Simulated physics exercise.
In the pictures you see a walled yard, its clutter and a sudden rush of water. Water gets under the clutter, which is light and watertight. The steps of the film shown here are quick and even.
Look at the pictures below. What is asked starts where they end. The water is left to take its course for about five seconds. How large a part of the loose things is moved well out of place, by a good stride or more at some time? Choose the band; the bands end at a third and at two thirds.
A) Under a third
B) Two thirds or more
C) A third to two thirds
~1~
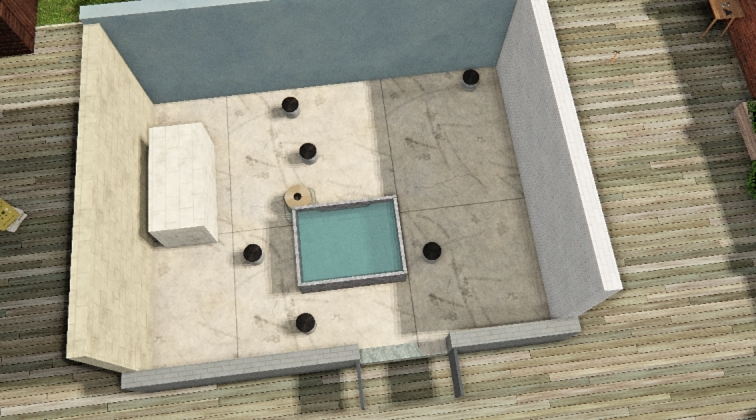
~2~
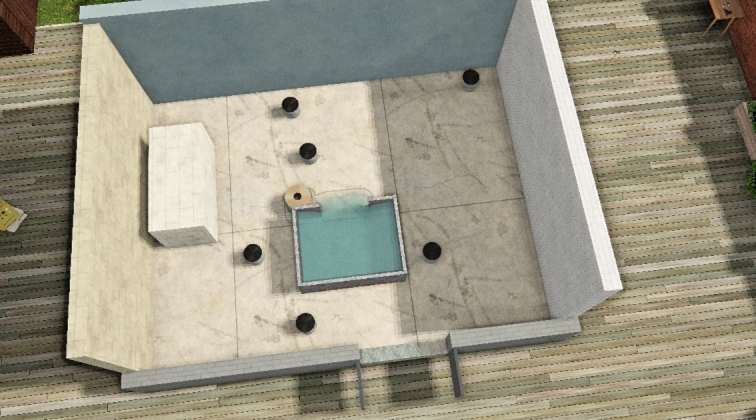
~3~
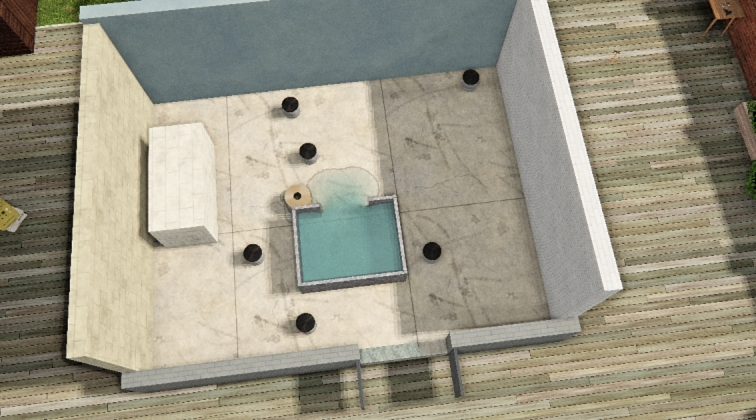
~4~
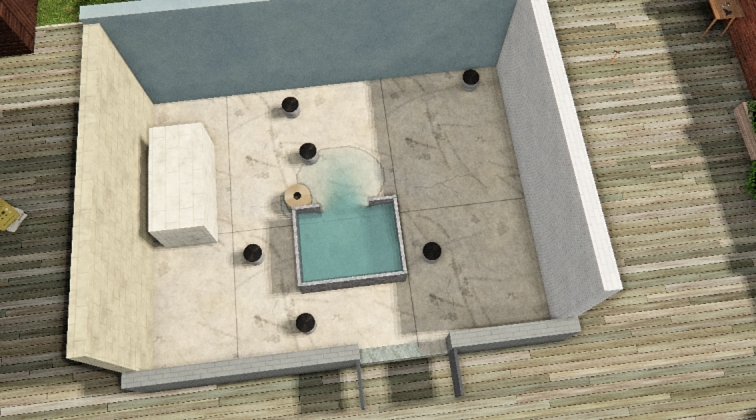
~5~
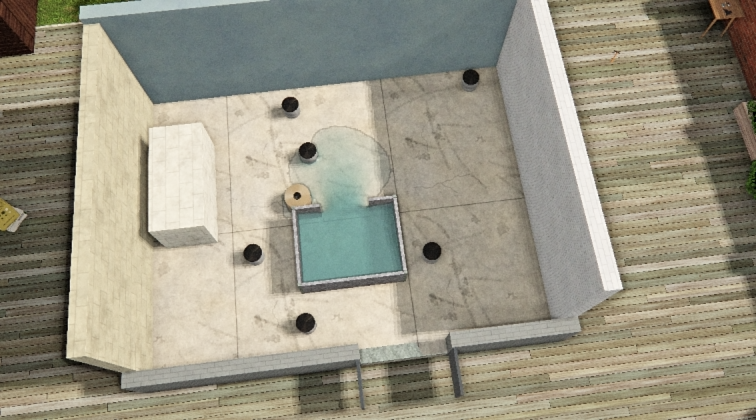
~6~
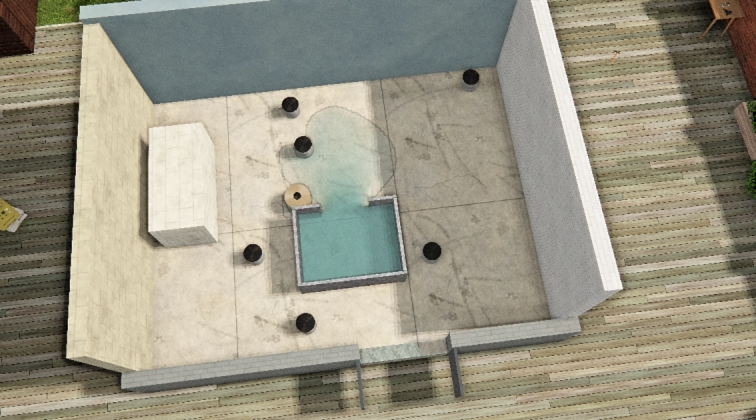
Option C: A third to two thirds.
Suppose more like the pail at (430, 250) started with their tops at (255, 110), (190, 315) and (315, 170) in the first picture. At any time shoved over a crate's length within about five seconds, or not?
Copy by copy, in order: Relocated, largely stays, relocated.
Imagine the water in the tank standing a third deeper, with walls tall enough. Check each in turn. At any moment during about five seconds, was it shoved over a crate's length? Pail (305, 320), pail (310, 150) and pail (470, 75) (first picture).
First one missed the mark, second one cleared the mark, third one cleared the mark.
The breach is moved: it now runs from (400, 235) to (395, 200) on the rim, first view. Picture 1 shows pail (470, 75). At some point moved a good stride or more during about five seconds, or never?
It covered the distance.
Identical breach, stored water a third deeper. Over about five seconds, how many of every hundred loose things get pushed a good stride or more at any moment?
40 per cent.
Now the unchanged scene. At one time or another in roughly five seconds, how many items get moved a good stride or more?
So, 3 of them.
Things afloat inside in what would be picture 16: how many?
It adds up to 2.
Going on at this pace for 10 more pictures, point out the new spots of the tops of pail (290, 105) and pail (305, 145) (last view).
They end up close to (242, 95) and close to (207, 104).
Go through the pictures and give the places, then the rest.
The first picture shows a pail at (308, 150), on the bottom; a tub at (298, 197), on the bottom; 0 of 7 have shifted.
The second picture shows a pail at (308, 150), on the bottom; a tub at (298, 197), on the bottom; 0 of 7 have shifted.
The third picture shows a pail at (308, 150) rests on the ground; a tub at (298, 196), on the bottom; 0 of 7 have shifted.
The fourth picture shows a pail at (308, 150) rests on the ground; a tub at (297, 196), on the bottom; 0 of 7 have shifted.
The fifth picture shows a pail at (308, 150), on the bottom; a tub at (297, 196) rests on the ground; 0 of 7 have shifted.
The sixth picture shows a pail at (303, 144), on the bottom, close to its start; a tub at (297, 196) rests on the ground; 1 of 7 have shifted.
A moment on, 1 of 7 are well off their spots; 0 afloat.
Next, 2 of 7 are well off their spots; 2 afloat.
Later, 3 of 7 are well off their spots; 3 afloat.
In the end, 3 of 7 are well off their spots, and 3 have been at some point; 2 afloat.
